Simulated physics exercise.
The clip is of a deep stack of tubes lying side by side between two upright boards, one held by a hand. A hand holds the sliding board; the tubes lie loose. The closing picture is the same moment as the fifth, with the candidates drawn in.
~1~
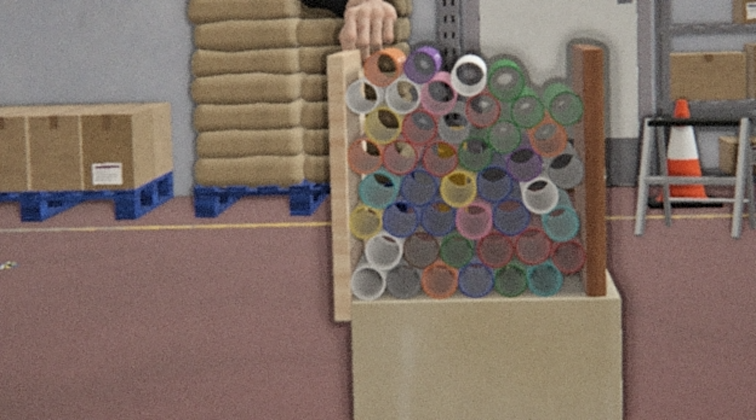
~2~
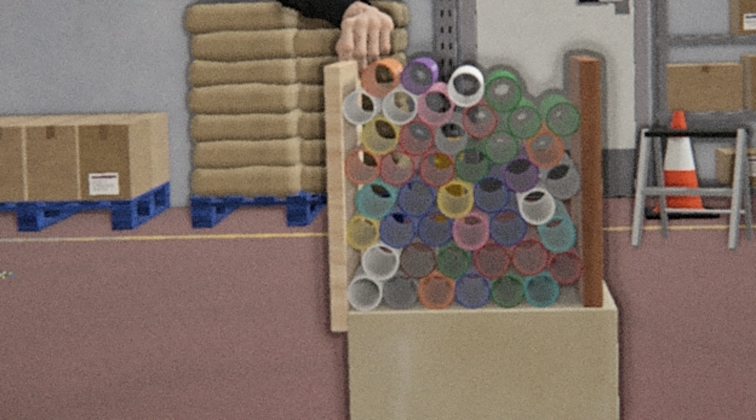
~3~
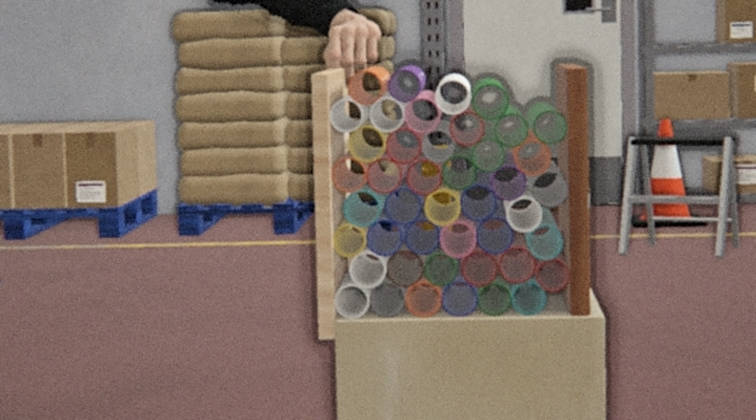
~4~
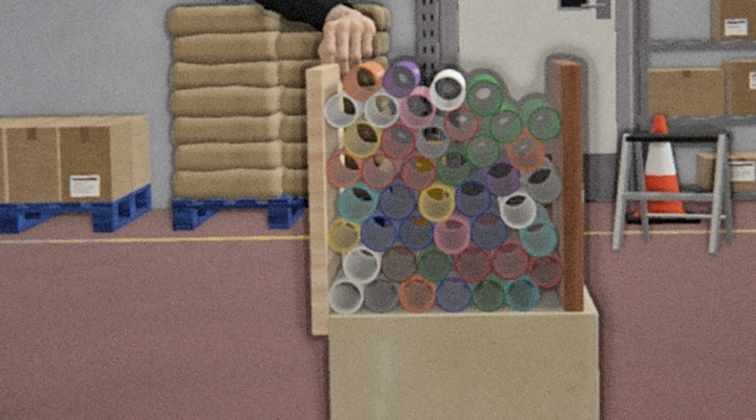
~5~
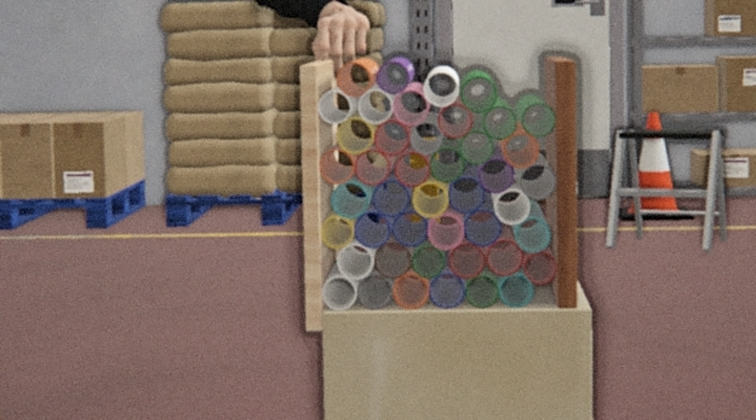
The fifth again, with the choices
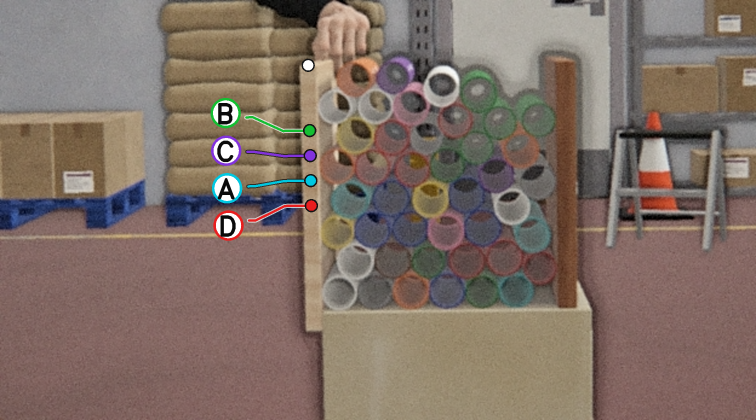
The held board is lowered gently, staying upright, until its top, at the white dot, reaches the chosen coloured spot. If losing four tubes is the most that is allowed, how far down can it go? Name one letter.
Stop at A.
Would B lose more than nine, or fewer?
Fewer than nine.
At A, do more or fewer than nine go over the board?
At A, fewer than nine.
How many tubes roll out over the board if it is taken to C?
The count is two.
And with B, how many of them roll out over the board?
It comes to none.
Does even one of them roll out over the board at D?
Yes.
On the copy, A at (311, 180); B at (309, 131); C at (310, 156); D at (311, 205); the white dot at (308, 65).
On A. First, top of the board (318, 119).
Then, top of the board (320, 179).
Finally, top of the board (320, 180), two out over the board.
By contrast, B none out over the board; C two out over the board; D more than four out over the board.
